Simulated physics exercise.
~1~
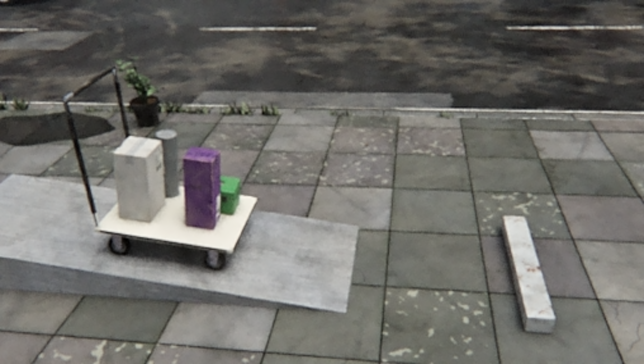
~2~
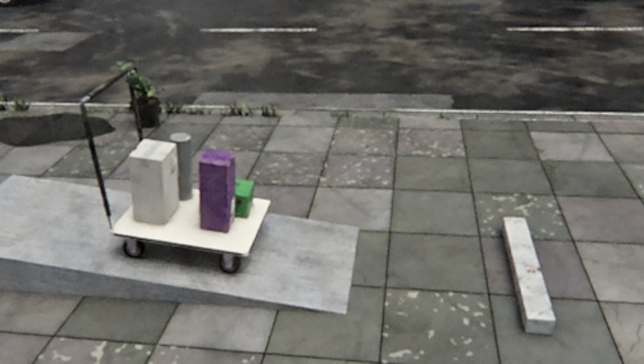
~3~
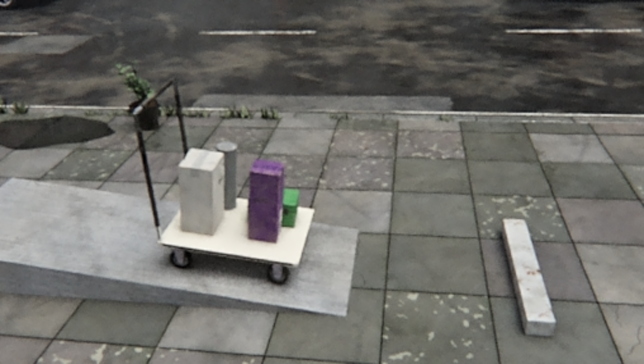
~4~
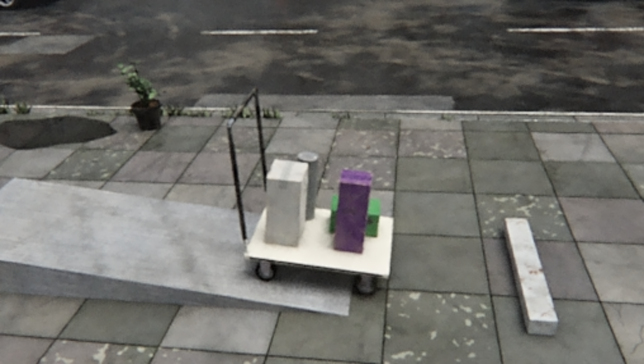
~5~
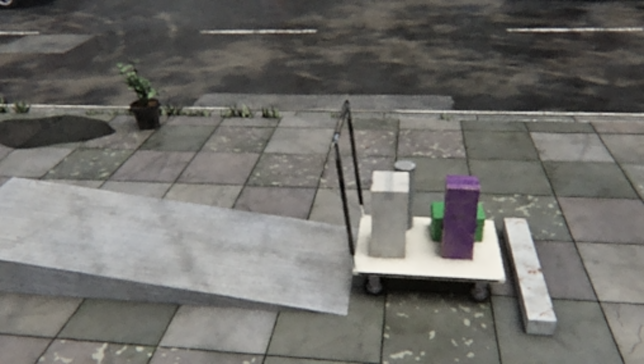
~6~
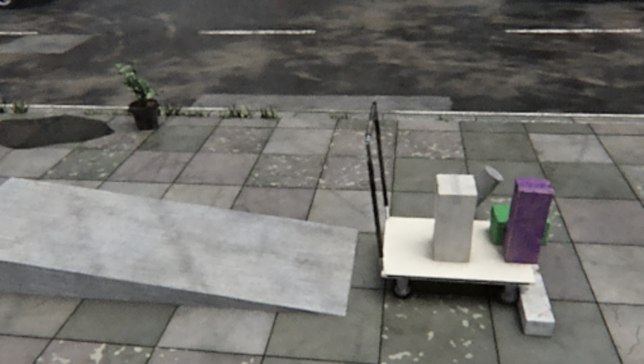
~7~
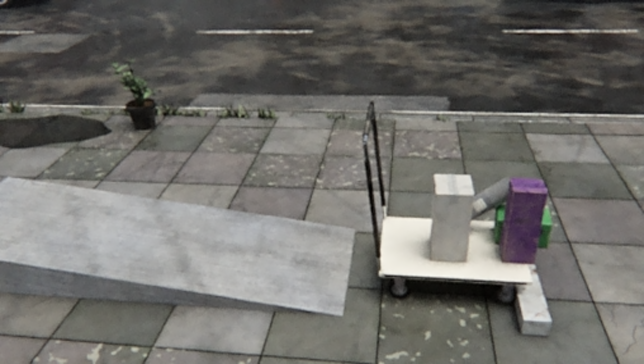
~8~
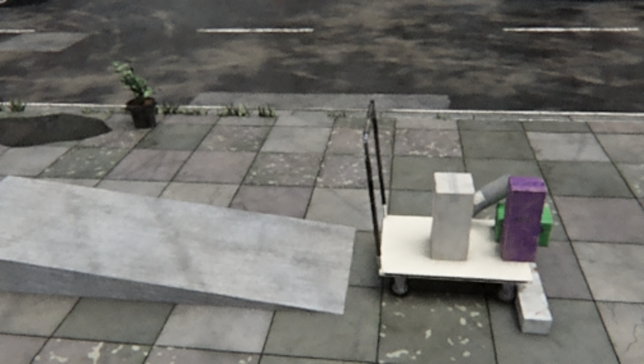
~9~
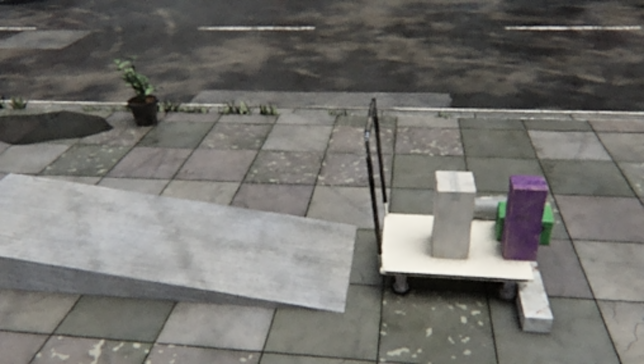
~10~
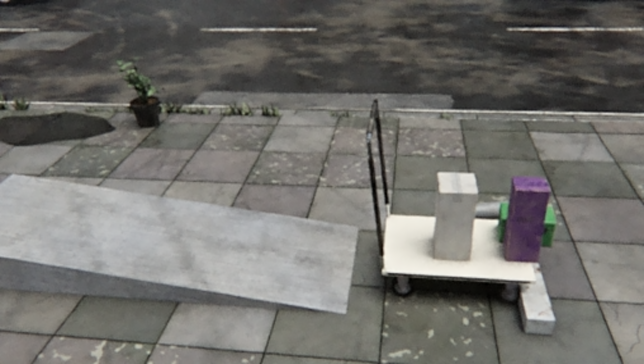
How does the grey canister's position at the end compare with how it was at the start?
At the start the grey canister stands upright on the trolley, but by the end it is lying on its side.
